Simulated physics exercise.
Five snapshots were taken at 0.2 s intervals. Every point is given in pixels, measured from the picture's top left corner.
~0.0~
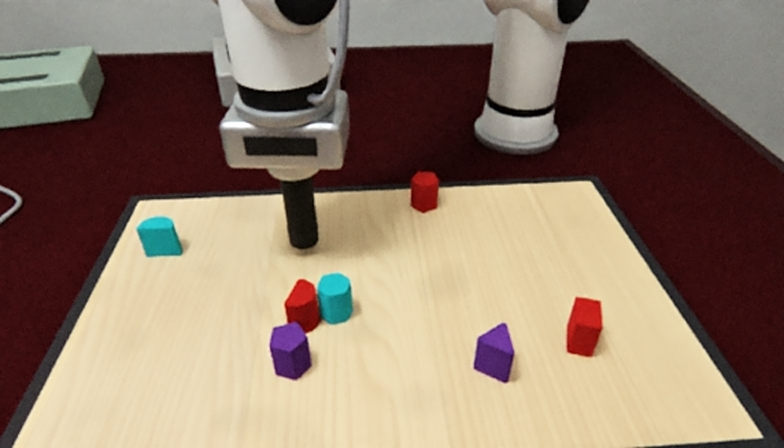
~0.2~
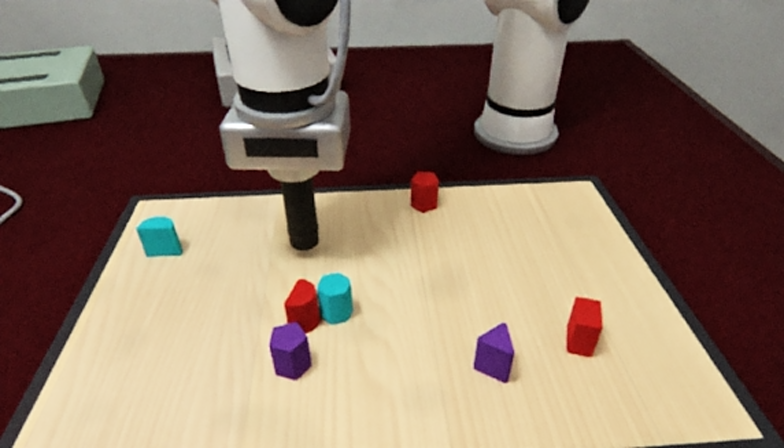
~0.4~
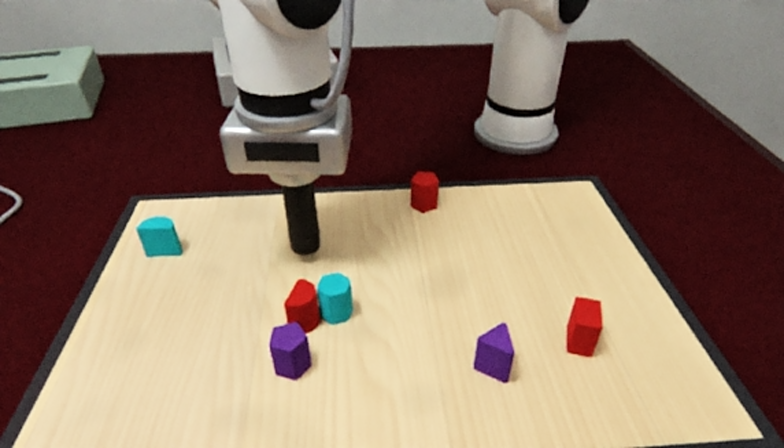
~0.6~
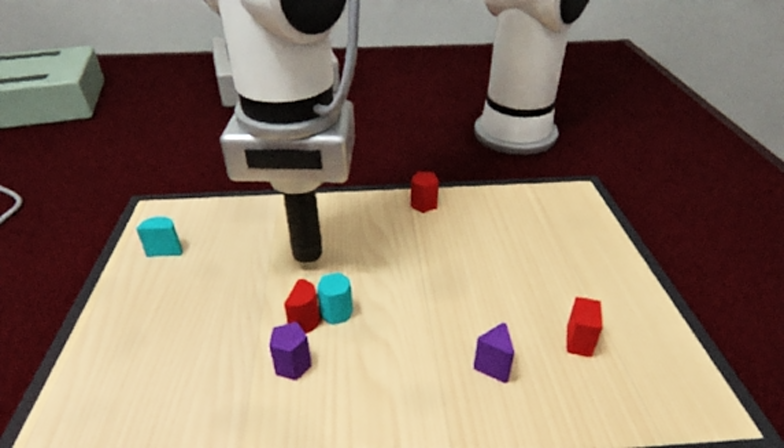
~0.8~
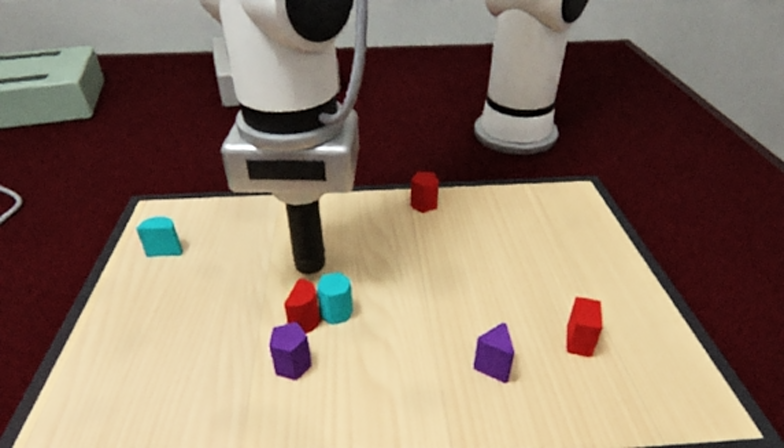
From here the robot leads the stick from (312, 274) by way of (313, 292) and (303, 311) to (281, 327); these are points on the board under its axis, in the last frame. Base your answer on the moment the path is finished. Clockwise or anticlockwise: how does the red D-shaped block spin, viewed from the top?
It goes round opposite to clock hands.
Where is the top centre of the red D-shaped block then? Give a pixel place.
The point I'd pick in the picture is (292, 319).
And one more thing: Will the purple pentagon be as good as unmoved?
Going by the path, no.
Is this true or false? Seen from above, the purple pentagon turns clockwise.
It is true.
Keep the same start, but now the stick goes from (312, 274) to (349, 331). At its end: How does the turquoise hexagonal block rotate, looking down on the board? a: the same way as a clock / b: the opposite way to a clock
I choose b.
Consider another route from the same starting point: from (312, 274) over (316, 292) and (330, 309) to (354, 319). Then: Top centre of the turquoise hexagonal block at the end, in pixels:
Its top middle is near (372, 311).
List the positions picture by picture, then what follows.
Stick tip at (304, 241); block tops, purple pentagon at (287, 336); red D-shaped block at (301, 293); turquoise hexagonal block at (334, 283), in the first picture.
Stick at (305, 242); blocks unchanged, in the second picture.
Stick at (306, 247); blocks unchanged, in the third picture.
Stick at (308, 254); blocks unchanged, in the fourth picture.
Stick at (310, 265); purple pentagon at (287, 336); red D-shaped block at (301, 293); turquoise hexagonal block at (334, 283), in the fifth picture.
The first path, step by step. Halfway along, stick at (309, 293); red D-shaped block at (300, 300).
At the end, stick at (279, 317); purple pentagon at (289, 347), turned 30° clockwise; red D-shaped block at (292, 319), turned 70° anticlockwise; turquoise hexagonal block in place.
